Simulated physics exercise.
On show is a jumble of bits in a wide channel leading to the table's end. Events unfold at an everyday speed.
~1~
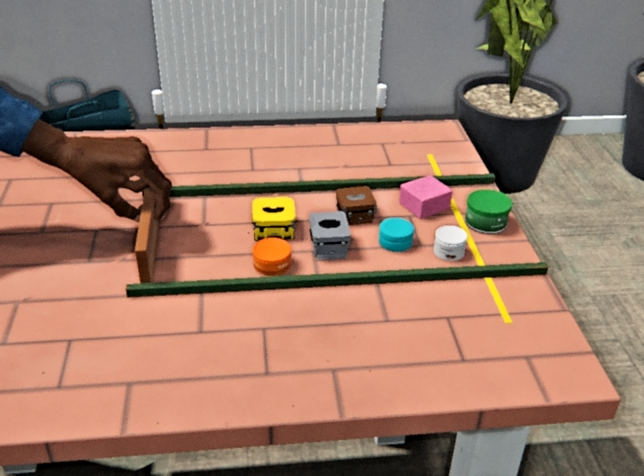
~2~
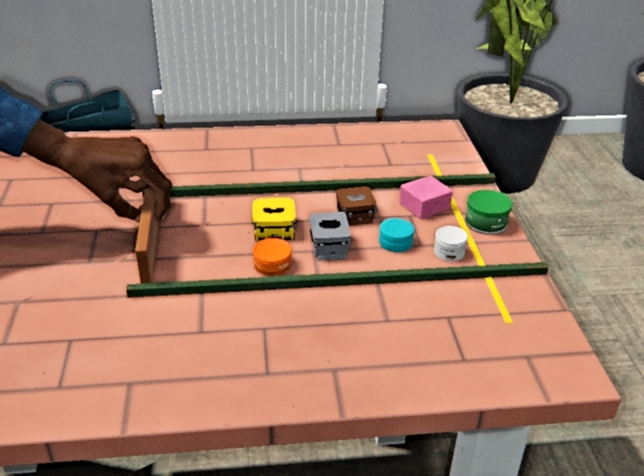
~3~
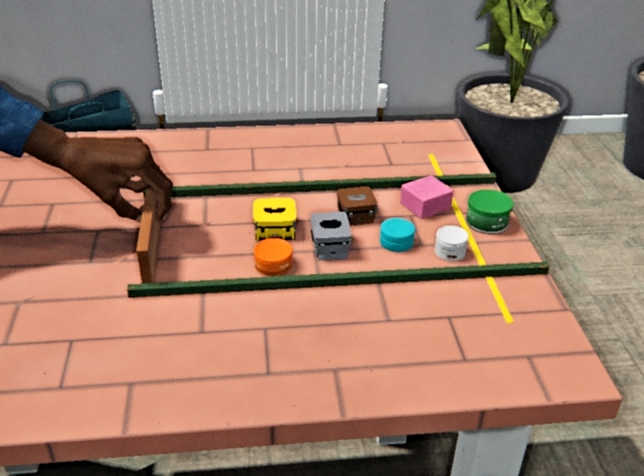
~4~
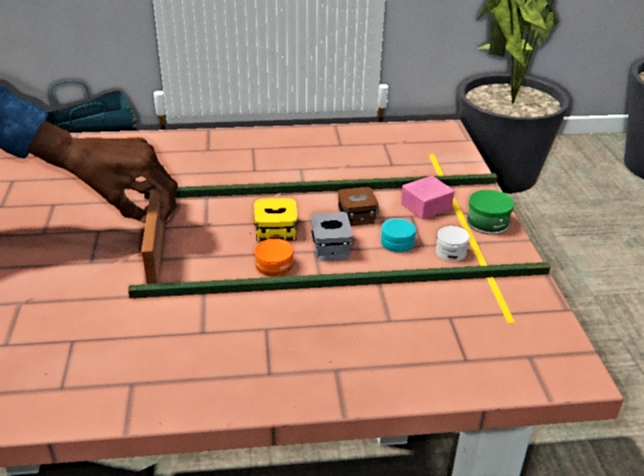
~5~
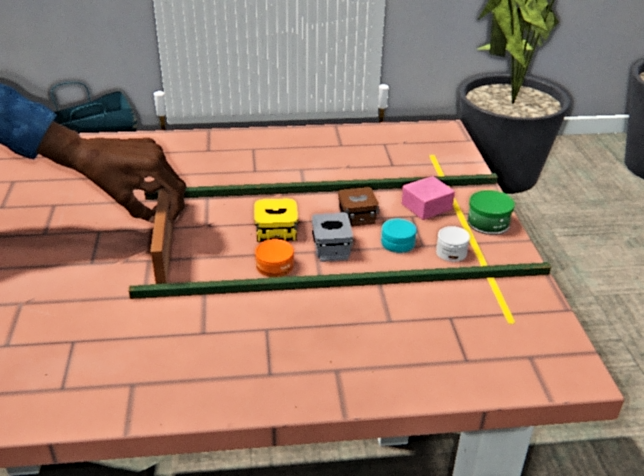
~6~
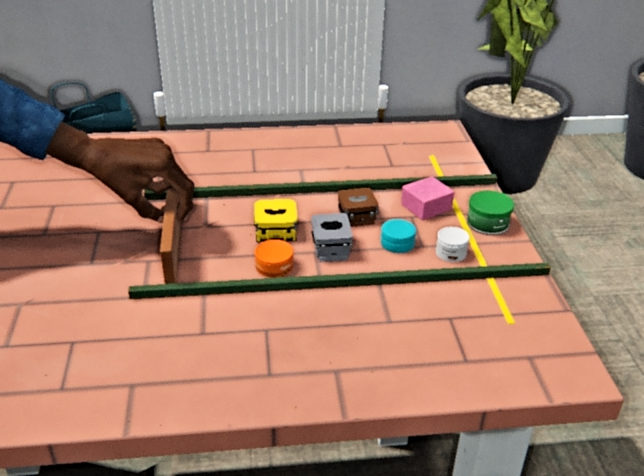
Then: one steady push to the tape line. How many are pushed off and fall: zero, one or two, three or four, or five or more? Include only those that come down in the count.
It ends with three or four gone from the table.
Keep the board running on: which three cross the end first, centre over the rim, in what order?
Sequence: Pink block, turquoise lid, green tin.
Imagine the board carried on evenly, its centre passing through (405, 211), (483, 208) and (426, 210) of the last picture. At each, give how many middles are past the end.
The counts: 0, 5 and 0.
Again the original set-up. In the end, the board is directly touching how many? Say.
2 are in contact with it.
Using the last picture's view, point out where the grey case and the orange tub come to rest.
Near (525, 227) and (498, 248).
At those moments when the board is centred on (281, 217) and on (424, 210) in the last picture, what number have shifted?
By the first moment it's 3, by the second it's 8.
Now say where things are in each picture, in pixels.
Green tin (488, 212); white tub (450, 243); pink block (426, 197); board (150, 222); tape (463, 226), in the first picture.
White tub (450, 244); yellow case (274, 220), in the second picture.
Pink block (427, 197); turquoise lid (397, 235), in the third picture.
Green tin (490, 212); board (156, 222), in the fourth picture.
White tub (453, 244); brown case (358, 207), in the fifth picture.
Green tin (490, 212); white tub (452, 245); pink block (428, 198); board (173, 222); tape (465, 226), in the sixth picture.
Soon after, none off yet; green tin at rest near (490, 212); white tub at rest near (452, 245); pink block at rest near (428, 198).
Then, none off yet; green tin at rest near (490, 212); white tub moved a little near (468, 248); pink block moving near (434, 197).
Further on, none off yet; green tin moved a little near (509, 209); white tub moved about its own width near (495, 255); pink block moved well along near (497, 188).
At rest, the number that fall off is three or four; fallen, turquoise lid, pink block and green tin.
